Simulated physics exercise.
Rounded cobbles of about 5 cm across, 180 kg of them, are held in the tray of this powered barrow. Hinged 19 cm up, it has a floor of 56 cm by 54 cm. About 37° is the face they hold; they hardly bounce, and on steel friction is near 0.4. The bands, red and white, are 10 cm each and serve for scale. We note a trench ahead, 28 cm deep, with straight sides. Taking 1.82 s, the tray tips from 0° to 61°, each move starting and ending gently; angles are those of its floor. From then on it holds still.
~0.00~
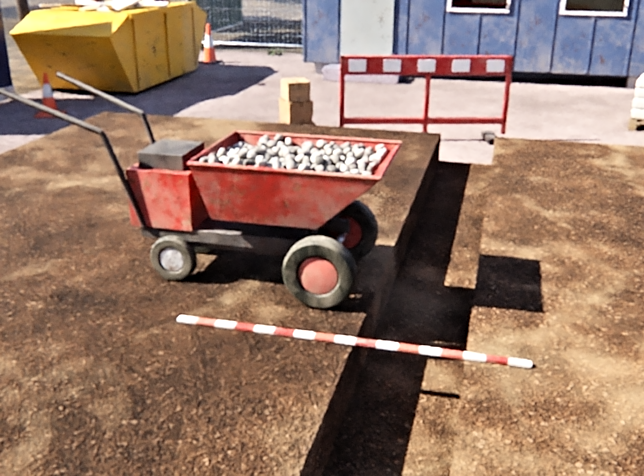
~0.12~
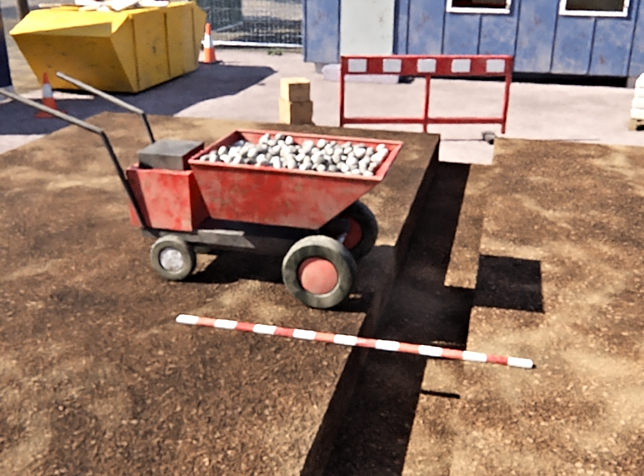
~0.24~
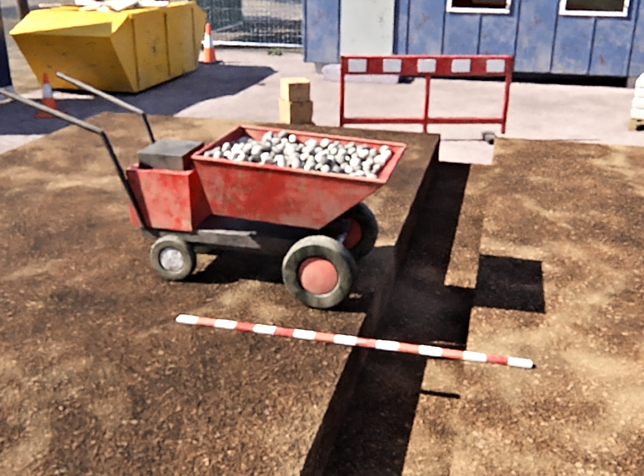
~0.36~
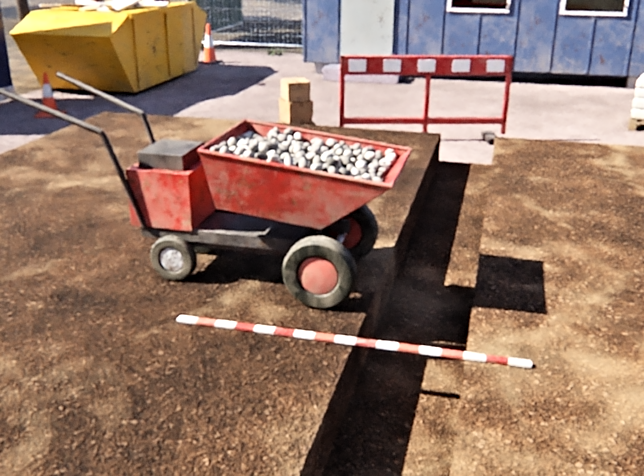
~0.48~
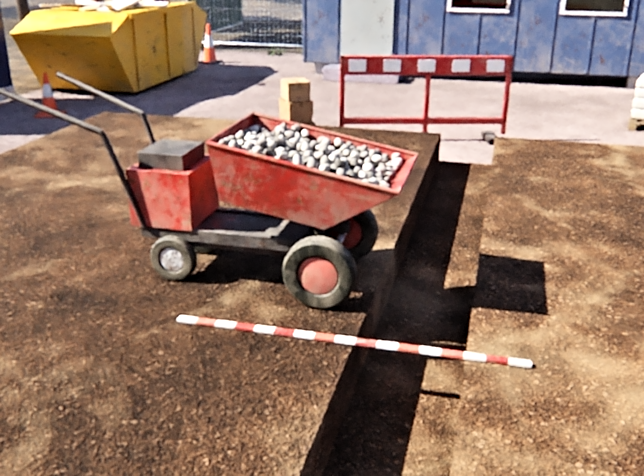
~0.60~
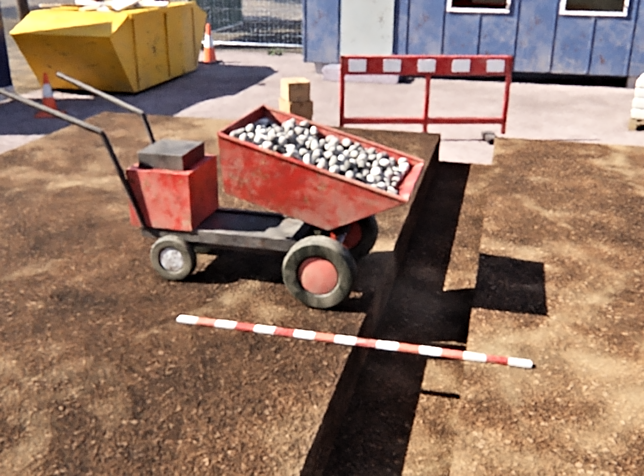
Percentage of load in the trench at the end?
57 per cent.
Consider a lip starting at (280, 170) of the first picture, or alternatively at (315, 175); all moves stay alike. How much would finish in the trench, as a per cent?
Some 95 and some 100 per cent, in that order.
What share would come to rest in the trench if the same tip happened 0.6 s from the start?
It'd be some 40 per cent.
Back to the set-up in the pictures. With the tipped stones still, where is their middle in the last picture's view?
Around (466, 318).
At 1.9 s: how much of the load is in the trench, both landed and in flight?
By then, around 15 percent.
After 1.4 s the floor is at 51°; 100 % in the tray; the foremost stones are at (445, 232).
After 1.9 s the floor is at 61°; 60 % in the tray, 17 % in the trench, 23 % past the trench; the foremost stones are at (553, 301).
After 2.3 s the floor is at 61°; 30 % in the tray, 29 % in the trench, 41 % past the trench; the foremost stones are at (637, 317).
After 4.2 s the floor is at 61°; 0 % in the tray, 57 % in the trench, 43 % past the trench; the foremost stones are past the picture's edge.
